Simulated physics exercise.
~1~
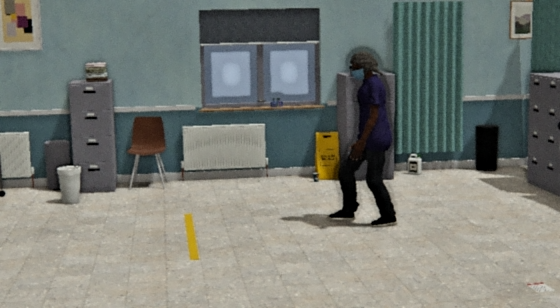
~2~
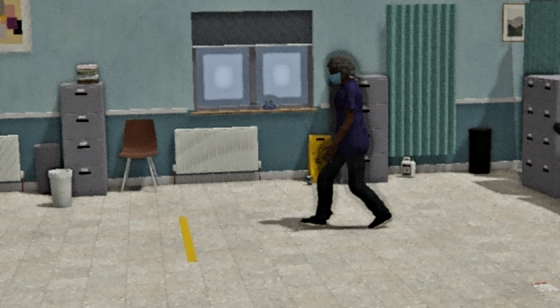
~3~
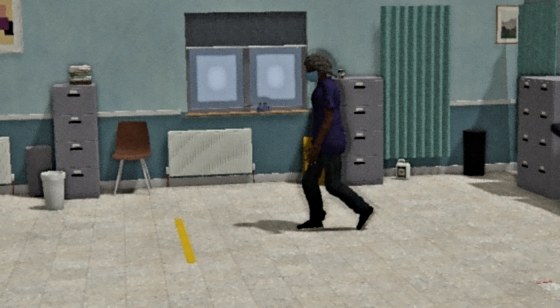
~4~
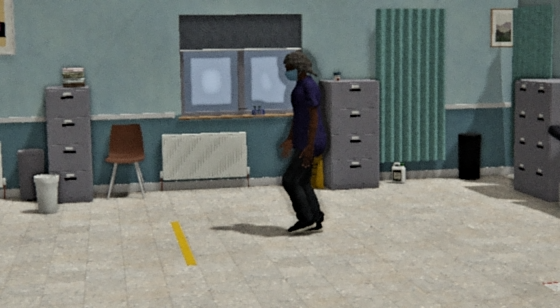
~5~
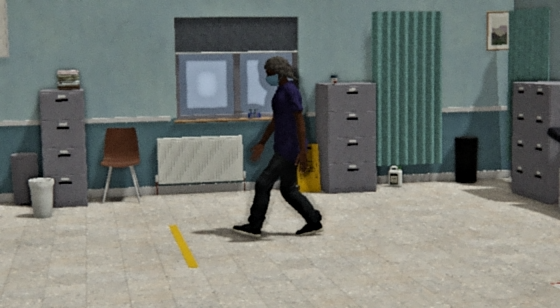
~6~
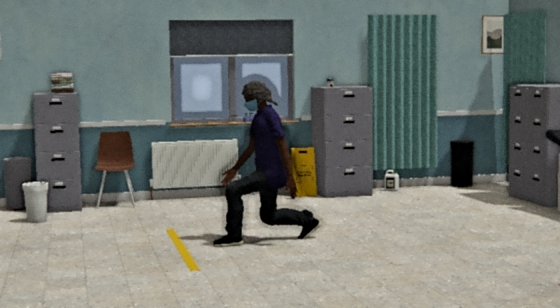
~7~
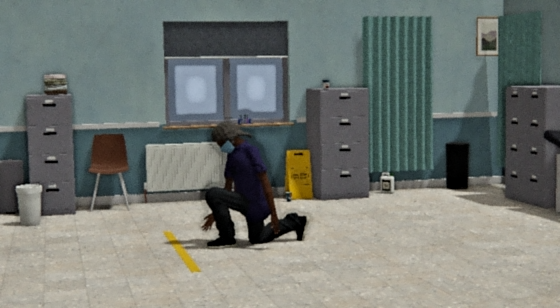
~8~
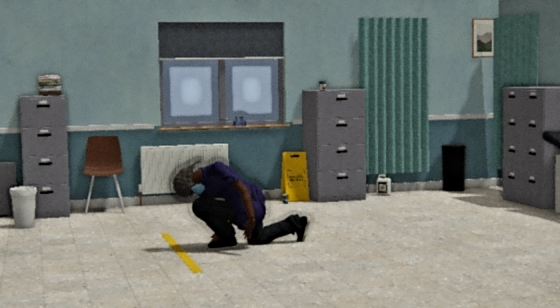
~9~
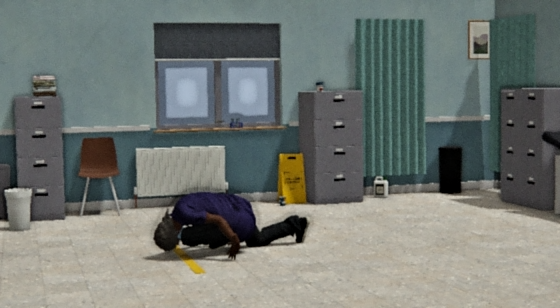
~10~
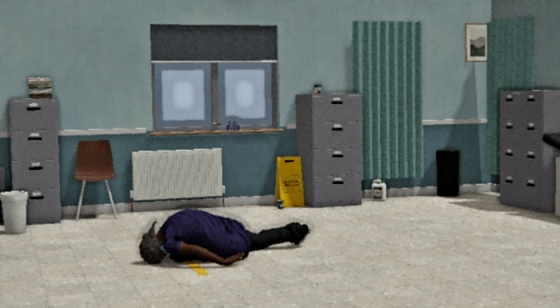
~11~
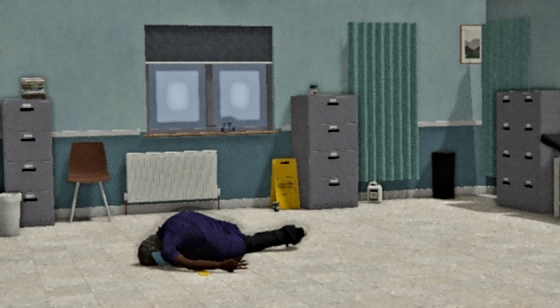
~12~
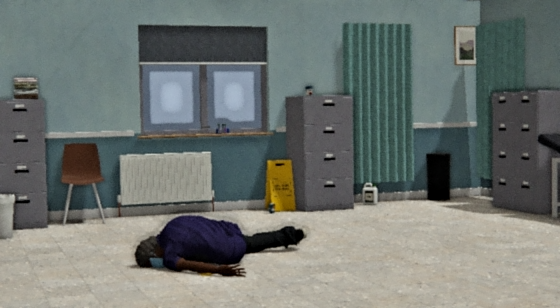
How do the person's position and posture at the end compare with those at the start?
At the start the person is upright and walking, well to the right of the yellow strip. By the end they are lying on the floor farther left, with their head past the strip and their hips short of it.
